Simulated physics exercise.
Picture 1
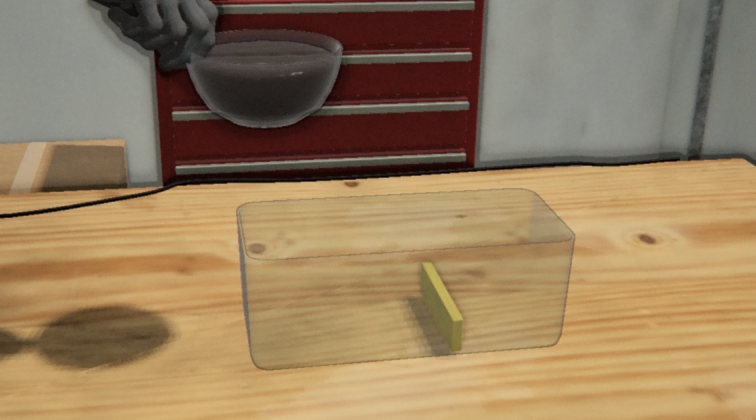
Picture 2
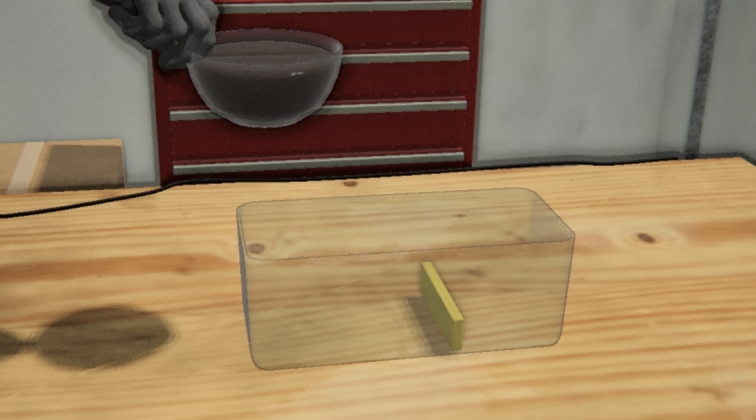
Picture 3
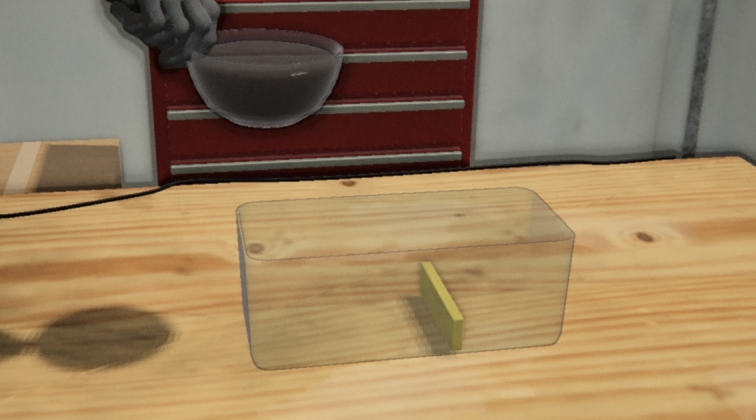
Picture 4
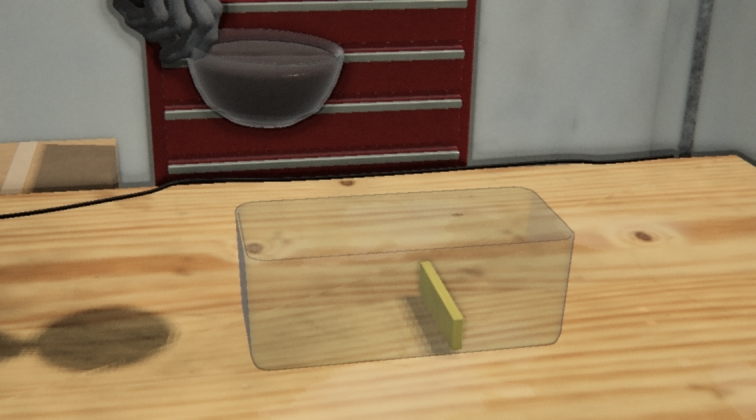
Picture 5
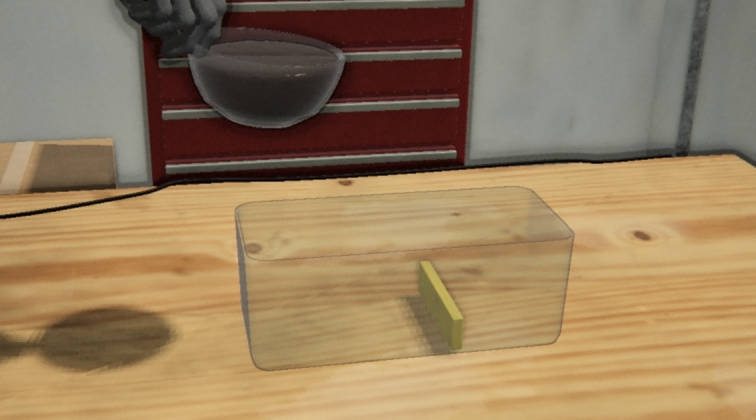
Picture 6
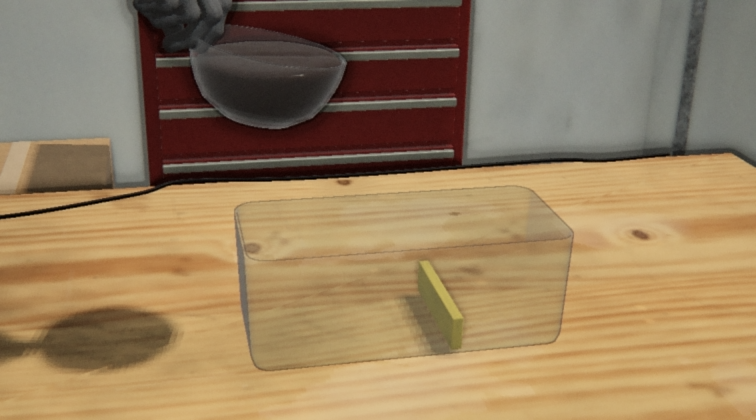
At first, a gray gloved hand holds a dark, see-through bowl level above a wooden table, behind a clear long basin with a yellow upright divider inside. Then the hand slowly tilts the bowl slightly, its right edge dipping a little, while the basin and divider stay still.
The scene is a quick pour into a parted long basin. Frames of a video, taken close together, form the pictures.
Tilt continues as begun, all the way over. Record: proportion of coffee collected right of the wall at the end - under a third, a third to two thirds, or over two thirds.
Proportion recorded: Under a third.
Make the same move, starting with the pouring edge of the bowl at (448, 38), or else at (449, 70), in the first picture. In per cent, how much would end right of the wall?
You'd get 75 percent from the first and 80 percent from the second.
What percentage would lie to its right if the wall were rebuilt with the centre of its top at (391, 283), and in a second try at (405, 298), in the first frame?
70 % then 55 %.
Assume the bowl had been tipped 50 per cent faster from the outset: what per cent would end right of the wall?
Roughly 10 percent.
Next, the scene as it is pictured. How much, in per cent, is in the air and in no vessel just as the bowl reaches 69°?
Near 40 in a hundred.
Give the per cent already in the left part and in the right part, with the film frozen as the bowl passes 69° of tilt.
25 per cent left, 0 per cent right.
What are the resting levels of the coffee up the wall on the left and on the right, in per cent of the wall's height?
On the left it is 60 per cent, on the right 10.
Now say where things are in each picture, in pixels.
The first picture shows tilt 0°; pouring edge (340, 46); surface from (189, 58) to (335, 54); the long basin's rim runs from (241, 232) to (554, 214); the wall's top is at (441, 291).
The second picture shows tilt 0°; pouring edge (340, 47); surface from (189, 58) to (335, 55).
The third picture shows tilt 2°; pouring edge (341, 49); surface from (190, 57) to (336, 56).
The fourth picture shows tilt 4°; pouring edge (341, 52); surface from (191, 58) to (337, 56).
The fifth picture shows tilt 8°; pouring edge (342, 56); surface from (193, 57) to (338, 56).
The sixth picture shows tilt 12°; pouring edge (343, 61); surface from (195, 57) to (340, 57).
A moment on, the bowl is tipped part way and 35 per cent is still to pour, 26 is left of the wall and 0 right of it.
Next, the bowl is tipped right over and 0 per cent is still to pour, 92 is left of the wall and 4 right of it.
Then the bowl is tipped right over and 0 per cent is still to pour, 93 is left of the wall and 6 right of it.
Later the bowl is tipped right over and 0 per cent is still to pour, 93 is left of the wall and 6 right of it.
At rest 93 per cent lies left of the wall, 6 right of it and 1 outside.
